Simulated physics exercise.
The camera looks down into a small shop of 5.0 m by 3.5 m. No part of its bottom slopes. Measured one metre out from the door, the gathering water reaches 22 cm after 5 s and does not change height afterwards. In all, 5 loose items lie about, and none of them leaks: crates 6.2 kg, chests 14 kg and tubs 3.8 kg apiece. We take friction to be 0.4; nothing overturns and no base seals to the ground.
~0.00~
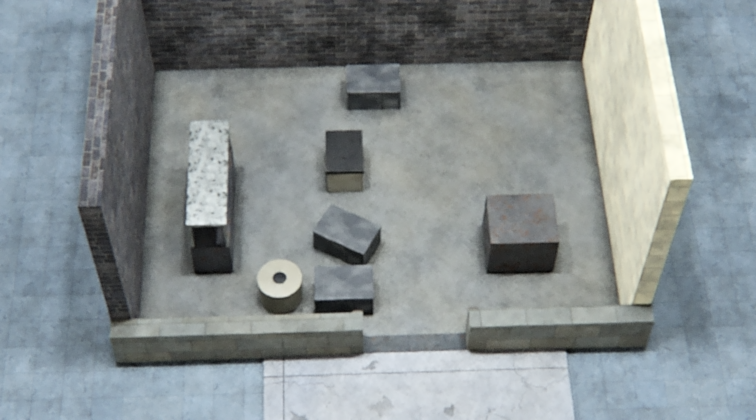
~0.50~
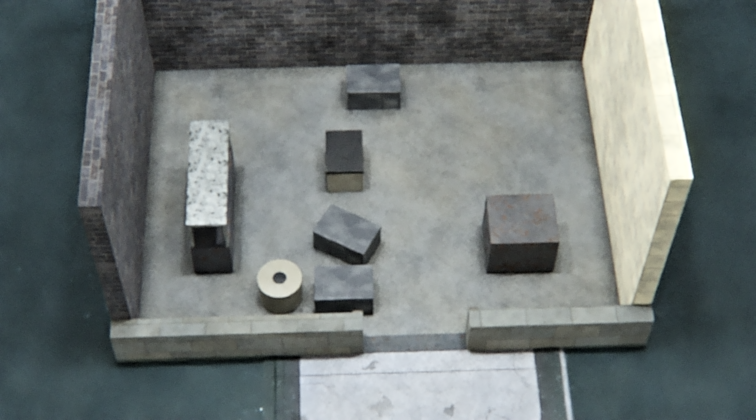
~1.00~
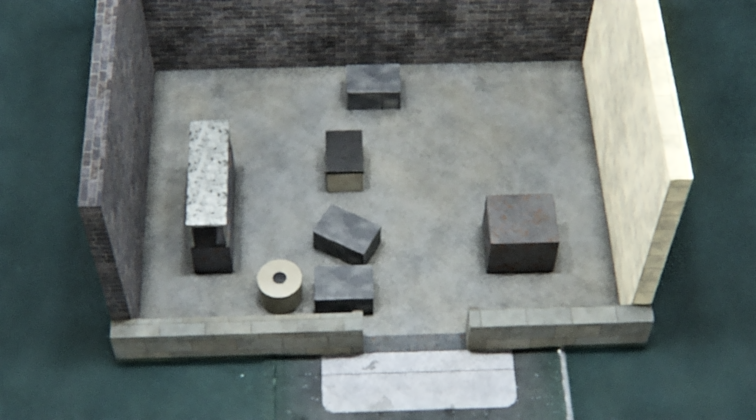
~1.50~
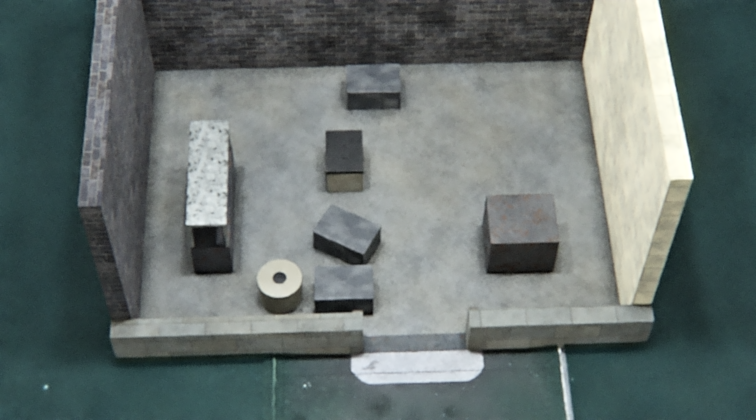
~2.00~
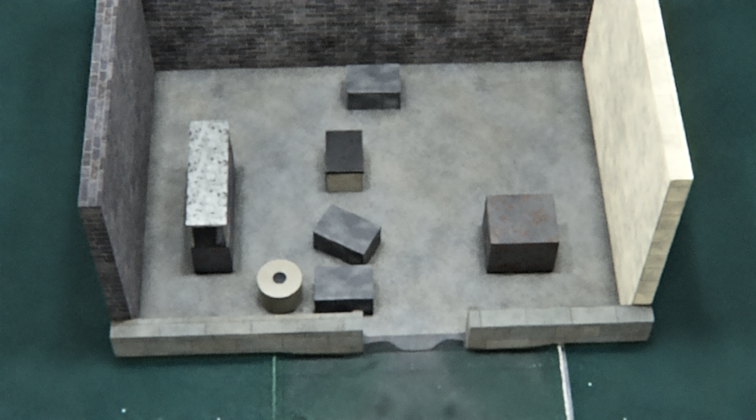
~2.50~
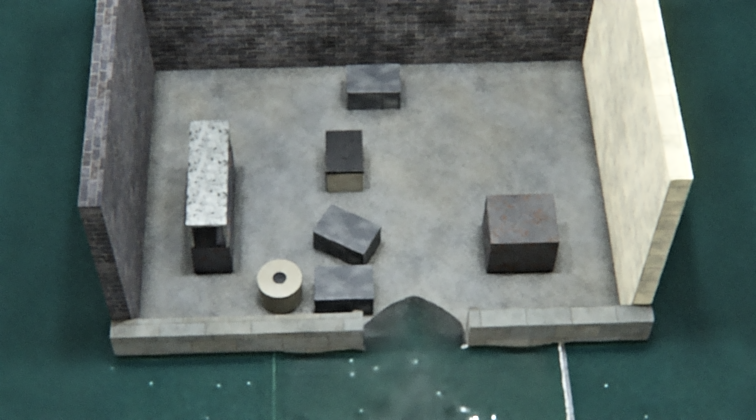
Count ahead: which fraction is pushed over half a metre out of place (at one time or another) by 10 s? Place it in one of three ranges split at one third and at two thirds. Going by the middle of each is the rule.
The share that gets pushed that far will be two thirds or higher.
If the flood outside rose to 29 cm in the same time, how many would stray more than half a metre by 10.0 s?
Then it comes to 4.
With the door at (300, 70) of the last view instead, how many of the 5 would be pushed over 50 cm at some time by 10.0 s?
That gives 5 of them.
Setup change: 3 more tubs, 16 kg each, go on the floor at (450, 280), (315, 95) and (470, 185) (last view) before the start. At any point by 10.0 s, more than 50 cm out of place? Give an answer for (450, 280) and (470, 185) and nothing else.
First one exceeds it, second one stays within it.
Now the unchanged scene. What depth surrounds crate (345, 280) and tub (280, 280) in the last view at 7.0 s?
First about 5 cm, second about 1 cm.
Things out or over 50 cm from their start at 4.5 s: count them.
The answer is 0.
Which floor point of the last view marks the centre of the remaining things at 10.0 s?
(254, 167).
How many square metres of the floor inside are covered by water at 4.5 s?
At that time the wet patch spans about 5.0 m2.
After 3.5 s 0 of 5 are over 50 cm from their spots; 0 afloat.
After 4.5 s 0 of 5 are over 50 cm from their spots; 0 afloat.
After 7.0 s 2 of 5 are over 50 cm from their spots; 2 afloat.
After 10.0 s 4 of 5 are over 50 cm from their spots, and 4 have been at some point; 5 afloat.
